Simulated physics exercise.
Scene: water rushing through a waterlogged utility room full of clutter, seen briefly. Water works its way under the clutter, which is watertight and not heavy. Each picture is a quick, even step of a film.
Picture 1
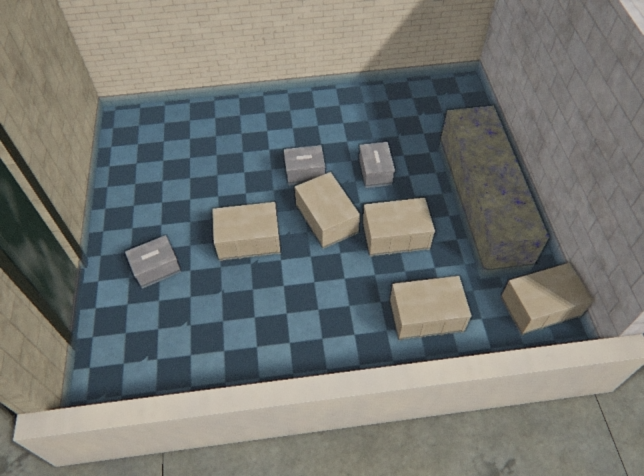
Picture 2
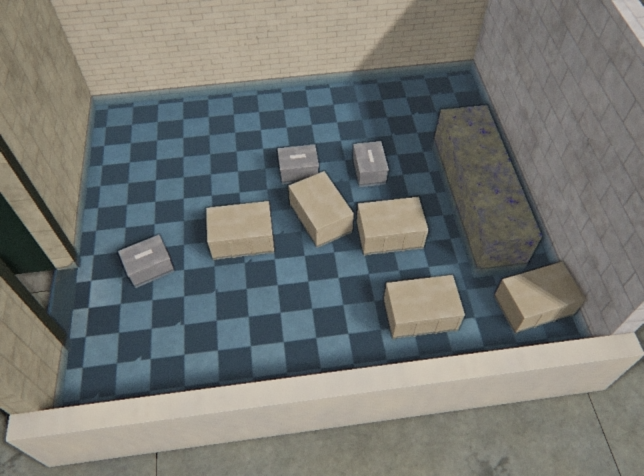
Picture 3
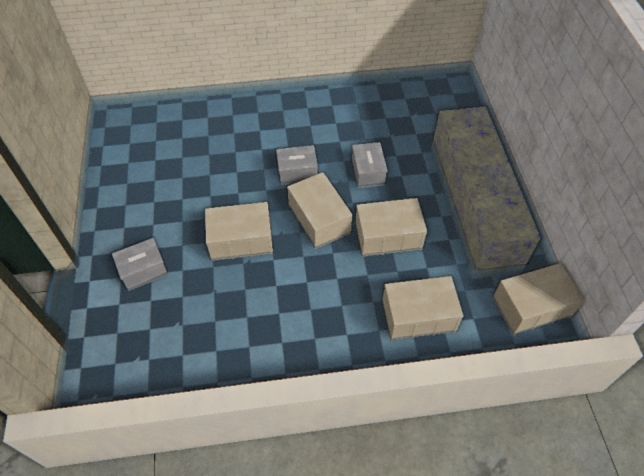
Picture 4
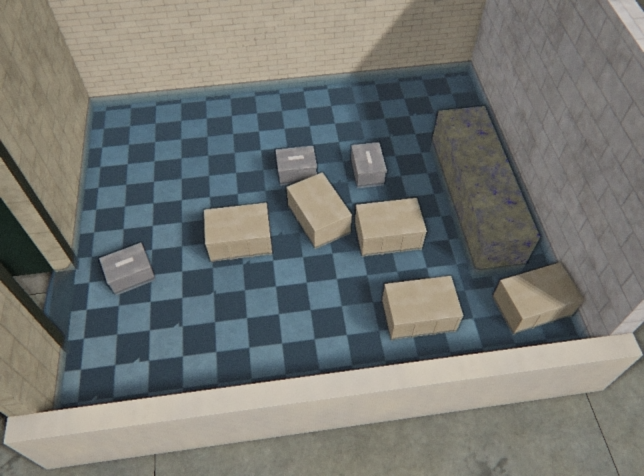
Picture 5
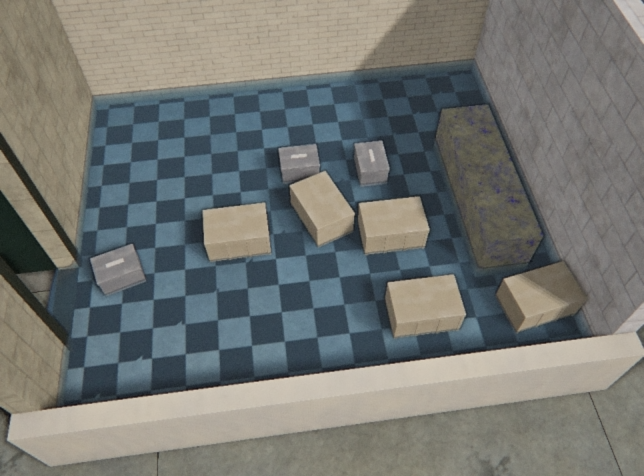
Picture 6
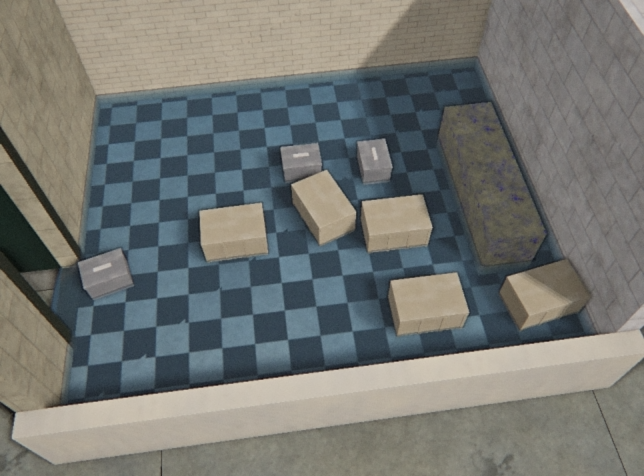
Small grey tote drifting left across a blue checkered floor, a beige crate then edging slightly left among other nearly still boxes.
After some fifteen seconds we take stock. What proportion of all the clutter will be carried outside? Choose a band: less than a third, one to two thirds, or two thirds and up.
Less than a third.
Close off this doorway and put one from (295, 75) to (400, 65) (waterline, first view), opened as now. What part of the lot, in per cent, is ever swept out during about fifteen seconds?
50 per cent.
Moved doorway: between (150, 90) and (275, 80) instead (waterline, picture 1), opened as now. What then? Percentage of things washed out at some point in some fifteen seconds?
Near 60 in a hundred.
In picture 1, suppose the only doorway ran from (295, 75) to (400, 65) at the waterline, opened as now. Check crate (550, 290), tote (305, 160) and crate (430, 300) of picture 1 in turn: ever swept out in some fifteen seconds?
Remains, swept away, remains.
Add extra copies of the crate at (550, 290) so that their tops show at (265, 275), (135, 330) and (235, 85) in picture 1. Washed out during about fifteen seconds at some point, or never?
In sequence: Exits, exits, never exits.
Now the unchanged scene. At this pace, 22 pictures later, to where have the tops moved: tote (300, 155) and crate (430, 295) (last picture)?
(231, 191) and (364, 311), give or take.
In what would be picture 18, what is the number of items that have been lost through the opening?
By my count it is 1.
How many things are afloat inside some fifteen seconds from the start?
Exactly 6.
A moment on, 1 of 8 are out; 7 afloat.
Next, 1 of 8 are out; 7 afloat.
Later, 2 of 8 are out; 6 afloat.
In the end, 2 of 8 are out; 6 afloat.
